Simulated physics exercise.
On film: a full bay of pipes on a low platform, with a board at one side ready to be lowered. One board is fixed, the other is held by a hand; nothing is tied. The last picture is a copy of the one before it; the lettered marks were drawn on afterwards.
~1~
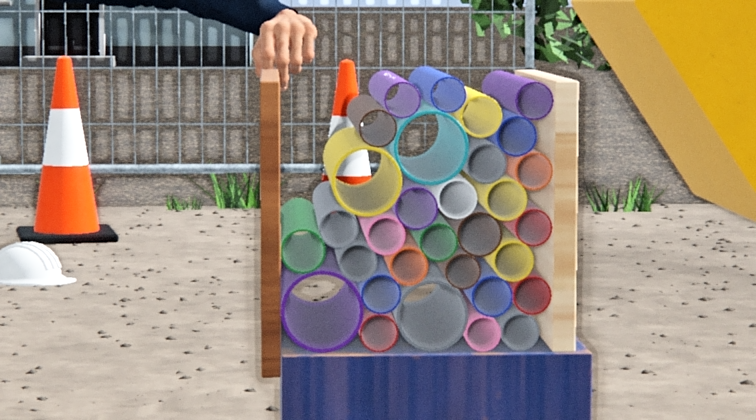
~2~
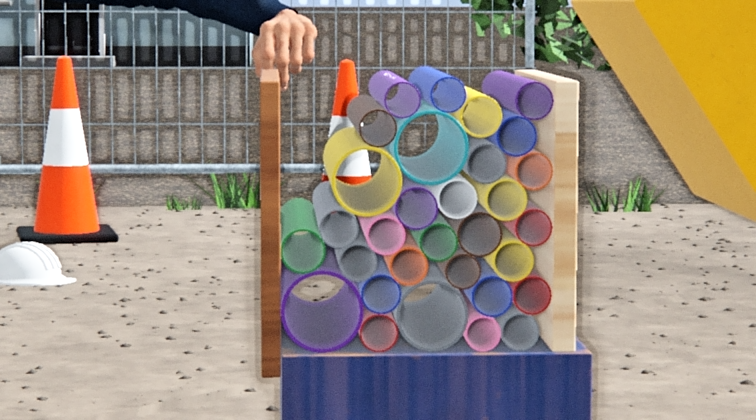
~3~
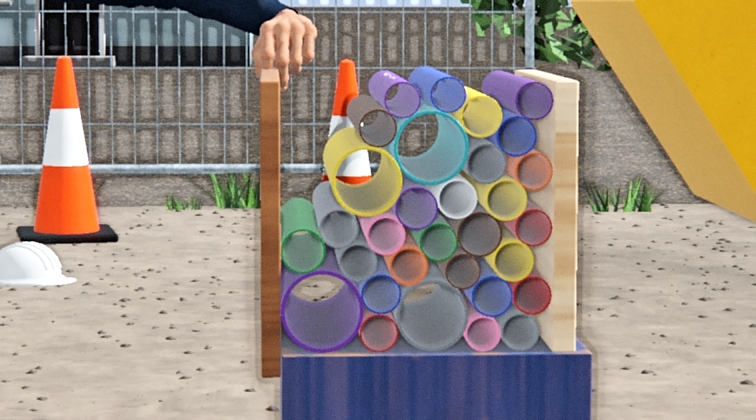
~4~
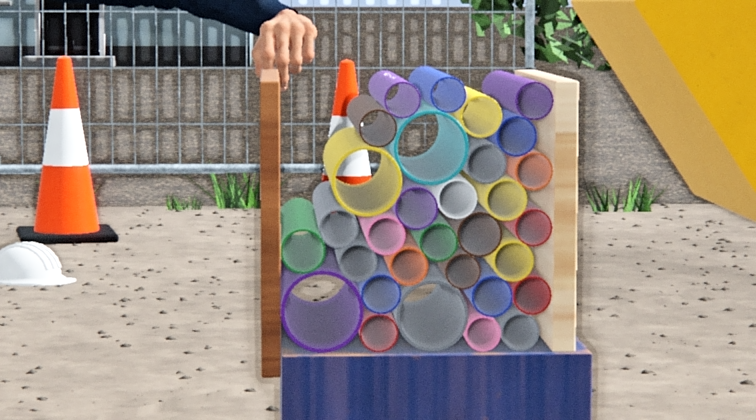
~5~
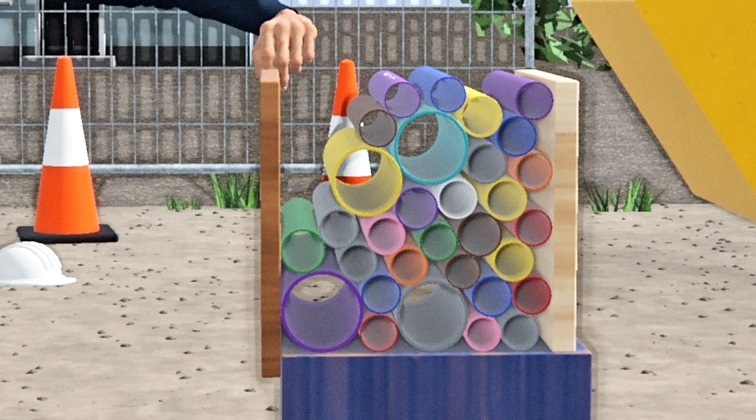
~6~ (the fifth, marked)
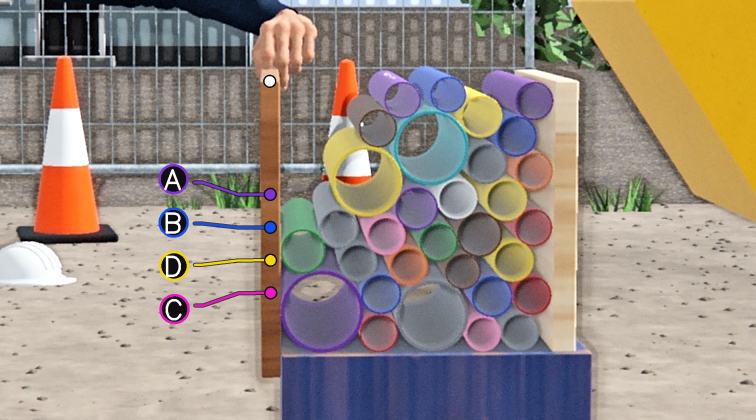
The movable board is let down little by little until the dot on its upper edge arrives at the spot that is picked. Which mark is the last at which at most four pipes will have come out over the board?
The lowest mark that will do is D.
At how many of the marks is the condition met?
The number is three.
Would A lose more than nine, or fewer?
It loses fewer than nine.
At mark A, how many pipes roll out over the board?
It comes to none.
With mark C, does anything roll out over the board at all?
At C: Yes.
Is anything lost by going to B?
No.
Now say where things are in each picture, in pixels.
In the first picture, a green pipe (303, 251); a pink pipe (386, 235); a yellow pipe (367, 181).
In the second picture, a yellow pipe (367, 181); a blue pipe (516, 136).
In the third picture, a purple pipe (535, 101); side board (270, 209).
In the fourth picture, a purple pipe (322, 311).
In the fifth picture, a green pipe (303, 251); a pink pipe (386, 235); a yellow pipe (367, 181).
On the marked copy, A at (270, 194); B at (270, 228); C at (270, 293); D at (270, 260); the white dot at (269, 81).
Following D. Soon after the start, top of the board (280, 159).
Later, top of the board (280, 247).
In the end, top of the board (281, 259), none out over the board.
As for the rest, A none out over the board; B none out over the board; C more than four out over the board.
